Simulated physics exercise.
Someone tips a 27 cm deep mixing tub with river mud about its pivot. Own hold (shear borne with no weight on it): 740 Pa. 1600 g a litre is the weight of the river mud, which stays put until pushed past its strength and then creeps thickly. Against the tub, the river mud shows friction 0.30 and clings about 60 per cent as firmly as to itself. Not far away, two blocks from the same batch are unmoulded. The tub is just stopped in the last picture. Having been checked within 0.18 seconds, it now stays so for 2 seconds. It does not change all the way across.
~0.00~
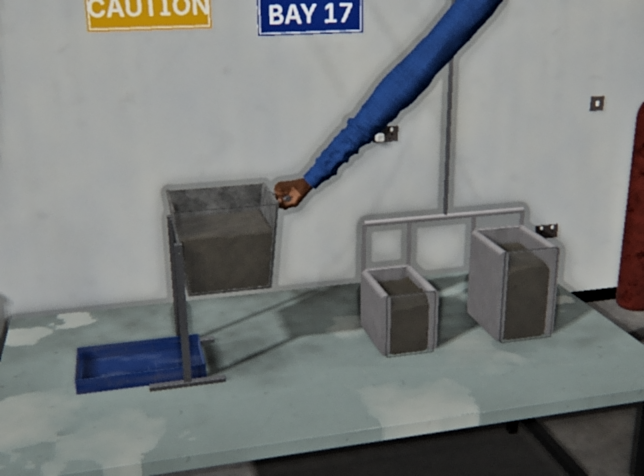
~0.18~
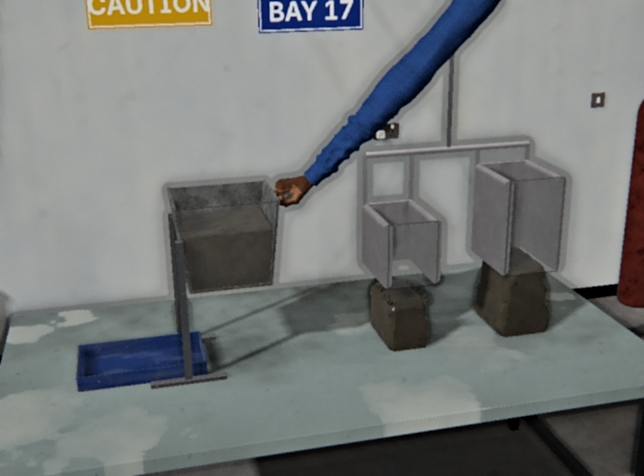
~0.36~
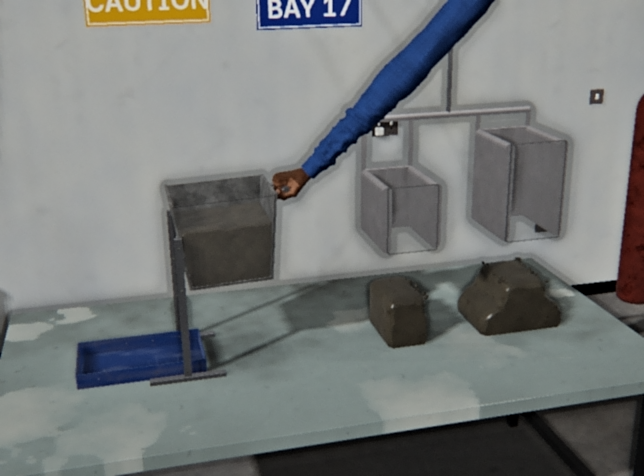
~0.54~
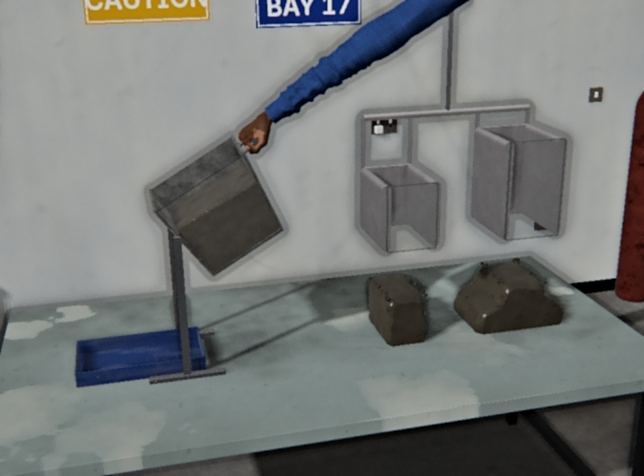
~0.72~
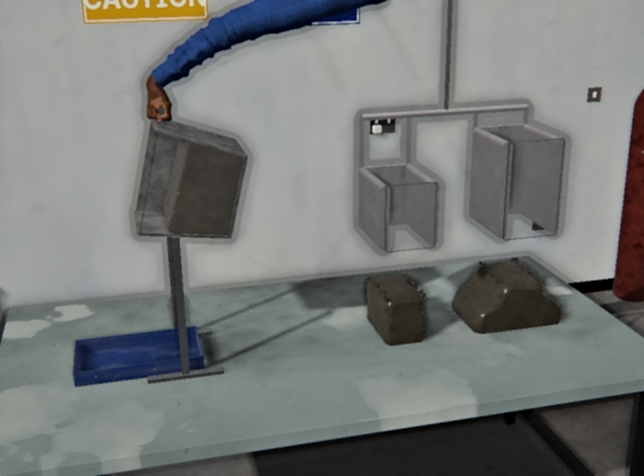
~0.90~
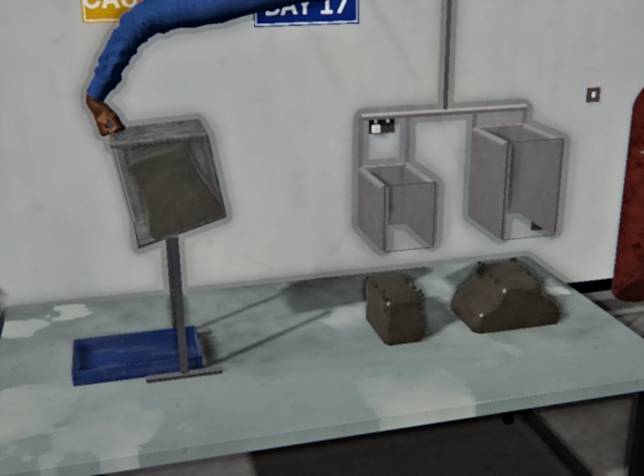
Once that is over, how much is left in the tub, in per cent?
0 %.
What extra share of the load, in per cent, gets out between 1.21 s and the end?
35 per cent.
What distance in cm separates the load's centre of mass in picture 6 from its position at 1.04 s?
I'd put the distance at about 10 centimetres.
By 1.04 s, the tub is at 99 degrees and holds 74 %.
By 1.21 s, the tub is at 99 degrees and holds 36 %.
By 1.38 s, the tub is at 99 degrees and holds 22 %.
By 1.55 s, the tub is at 99 degrees and holds 0 %.
By 2.90 s, at the end, the tub is at 99 degrees and holds 0 %.
